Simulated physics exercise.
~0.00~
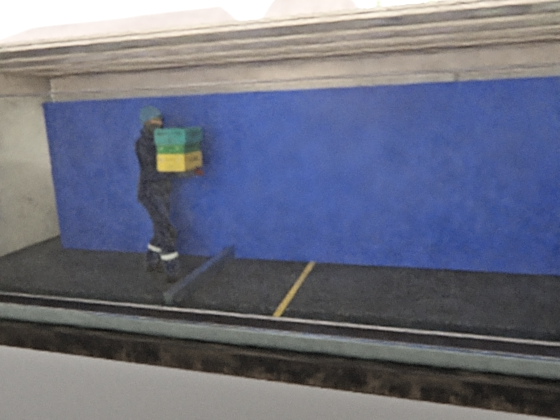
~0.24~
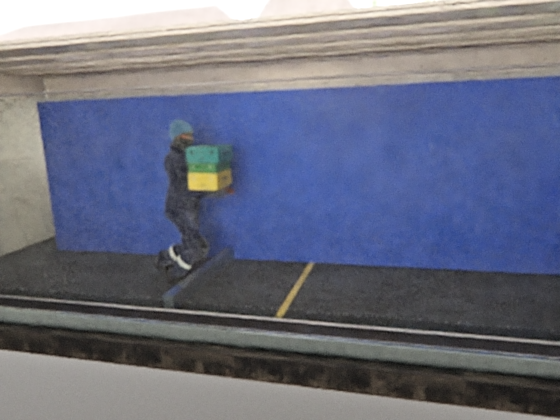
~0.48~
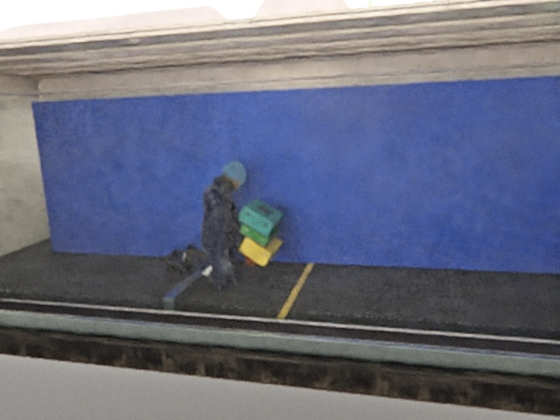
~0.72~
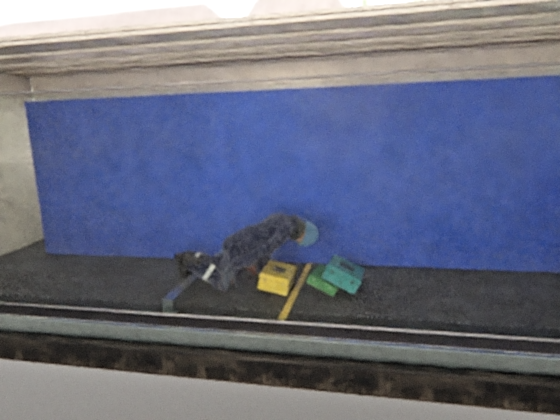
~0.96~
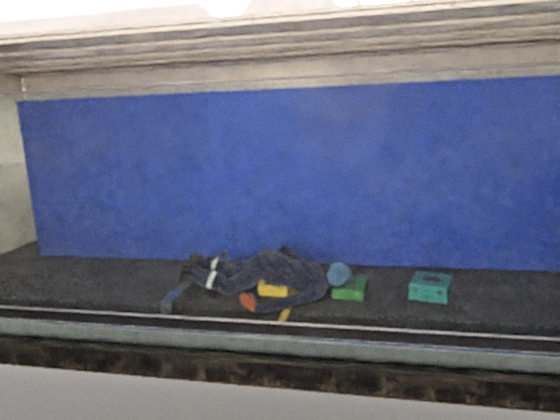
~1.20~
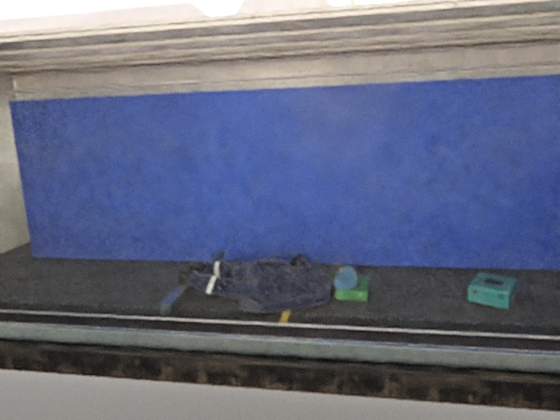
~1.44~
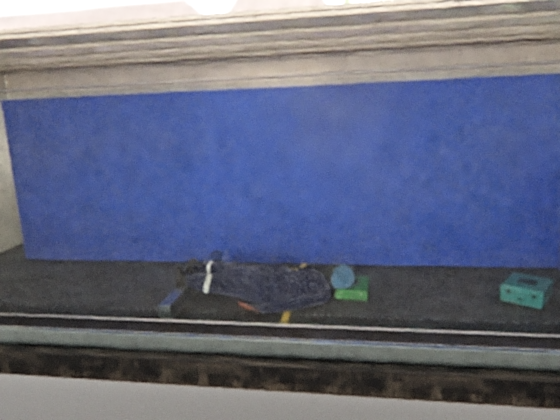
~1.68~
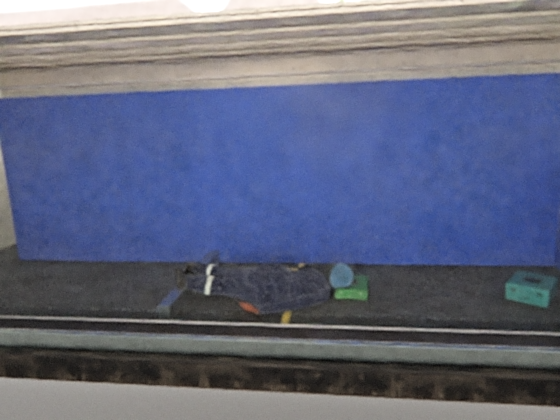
The footage shows a person carrying stacked teal, green and yellow boxes pitch forward to the right and fall flat, spilling the load. The teal box slides far right, the green stops just past the yellow line beside the person's head, and the yellow disappears from view.
